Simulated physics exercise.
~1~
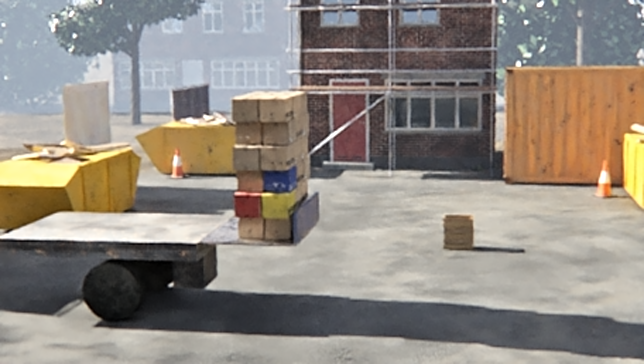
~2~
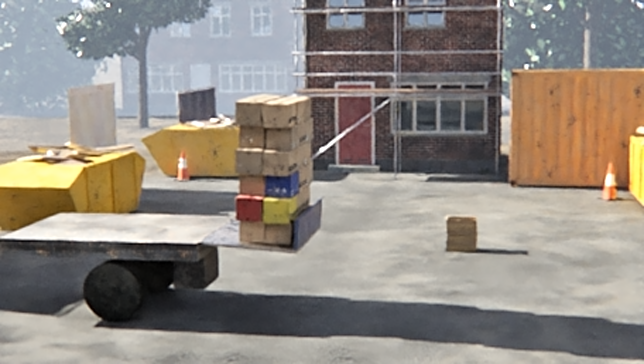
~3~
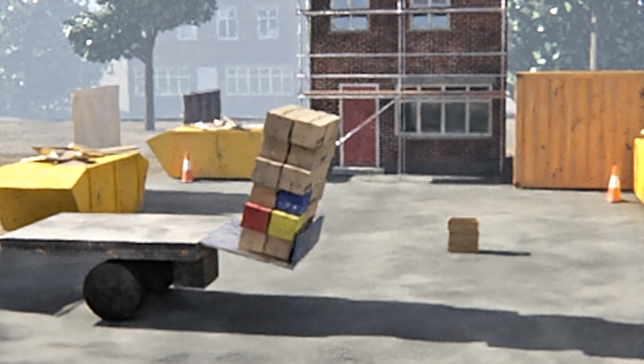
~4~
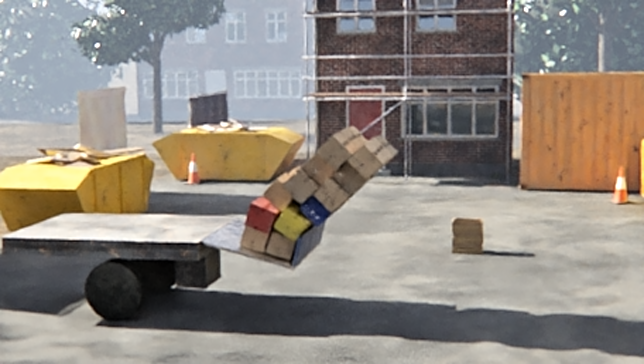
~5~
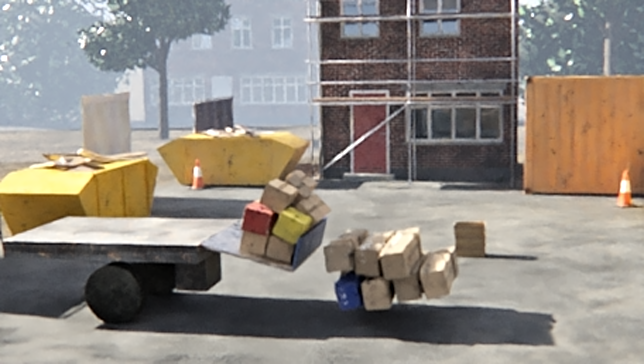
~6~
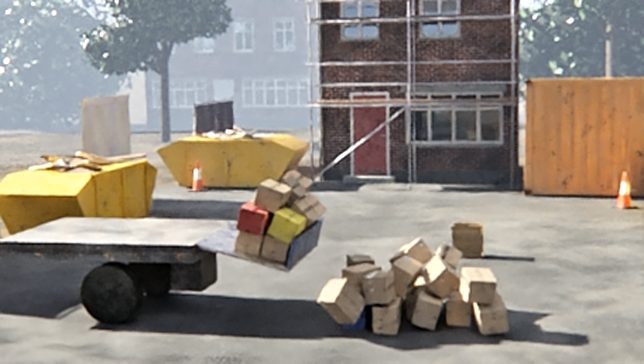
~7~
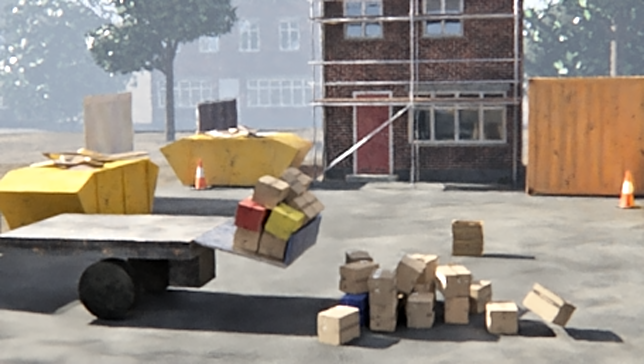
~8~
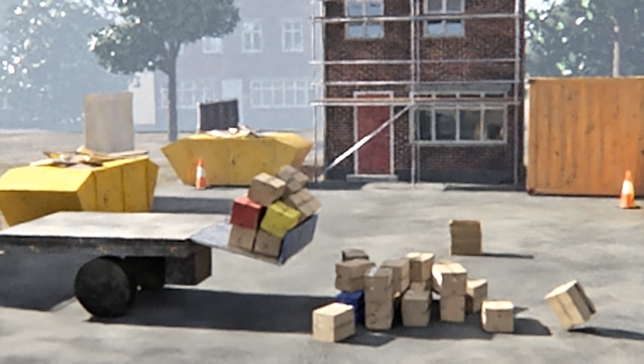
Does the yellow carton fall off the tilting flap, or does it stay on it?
It stays on the flap. It ends up tipped at an angle beside the red carton, while many of the others lie on the ground.
